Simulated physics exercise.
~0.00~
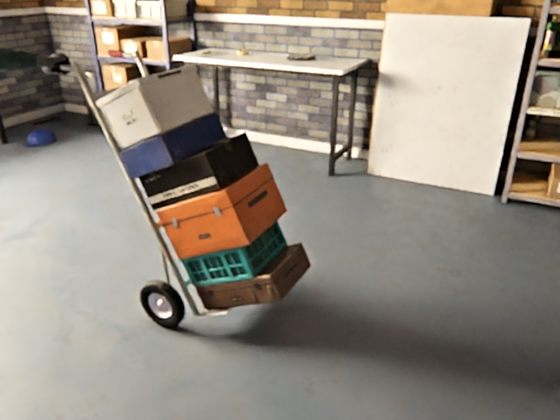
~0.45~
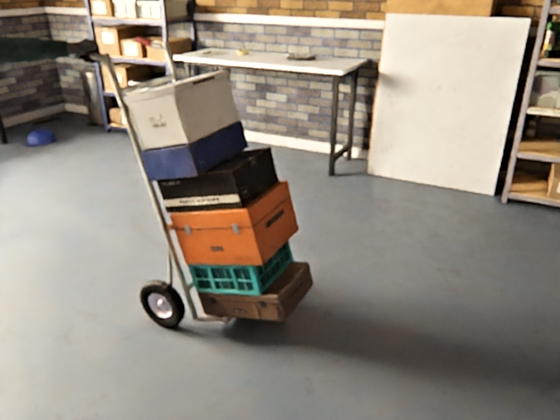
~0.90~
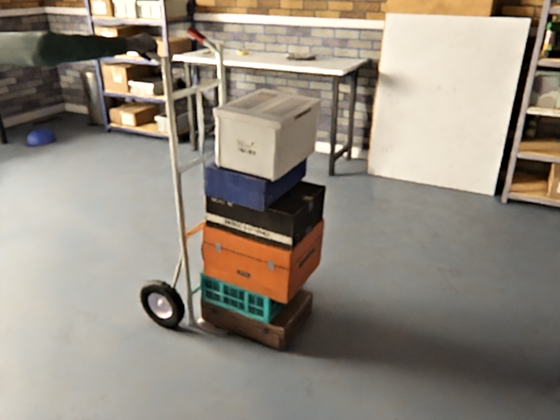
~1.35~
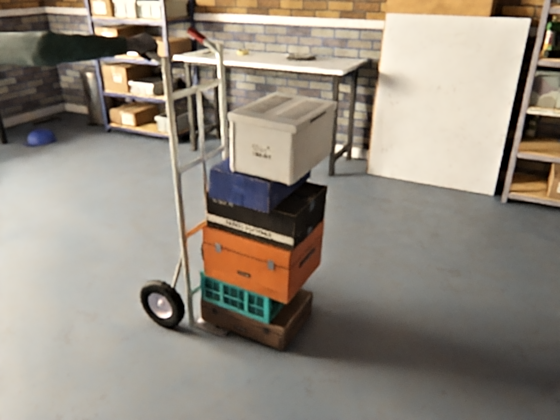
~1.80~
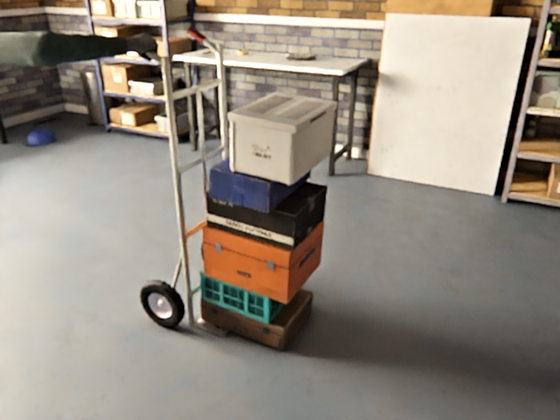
A tilted hand truck stacked with six loose boxes and crates swung upright, bringing the load down flat on the floor, and the white tote on top slid a little to the right before the whole uneven stack settled, still standing.
